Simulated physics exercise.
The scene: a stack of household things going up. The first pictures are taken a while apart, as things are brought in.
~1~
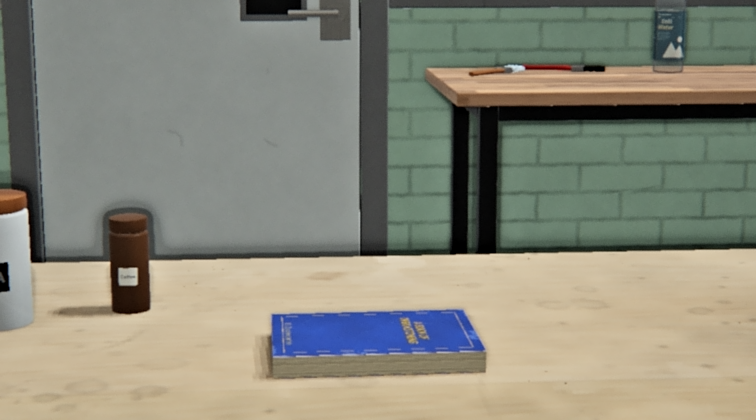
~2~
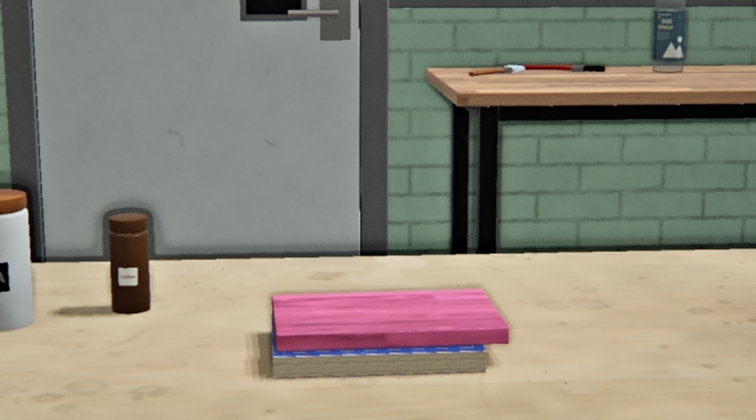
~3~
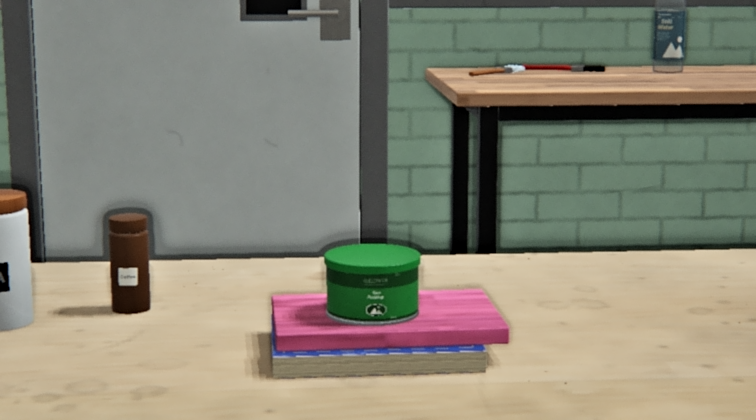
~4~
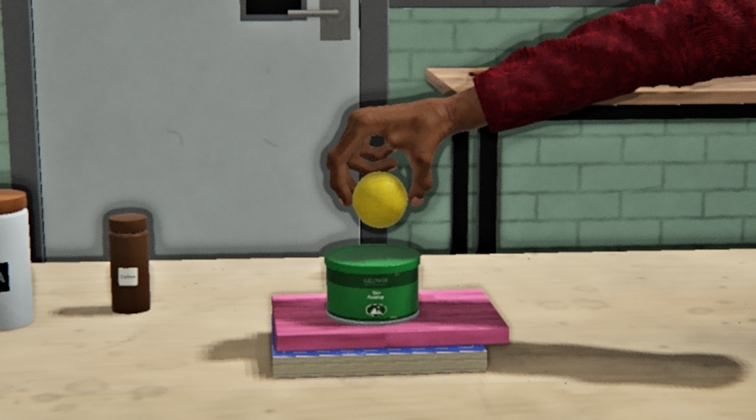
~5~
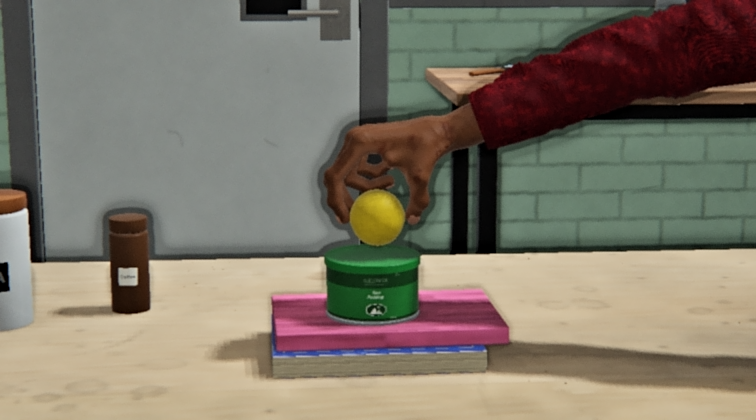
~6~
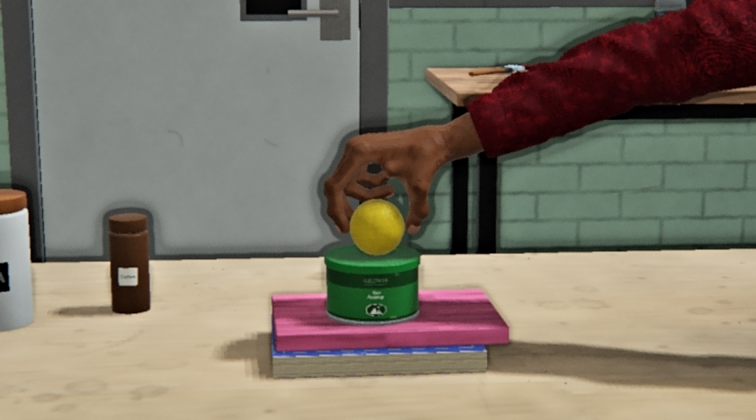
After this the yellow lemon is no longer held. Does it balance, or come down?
As it turns out, it keeps its balance.
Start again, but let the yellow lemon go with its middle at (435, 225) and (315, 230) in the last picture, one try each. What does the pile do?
First, it gives way; second, it gives way.
Then, 0.80 s on from there, no change.
Then, 2.00 s on from there, yellow lemon resting near (377, 228).
In the end, all 6 unmoved. At the end, from the last picture's camera, yellow lemon near (378, 228). The pile stays up.
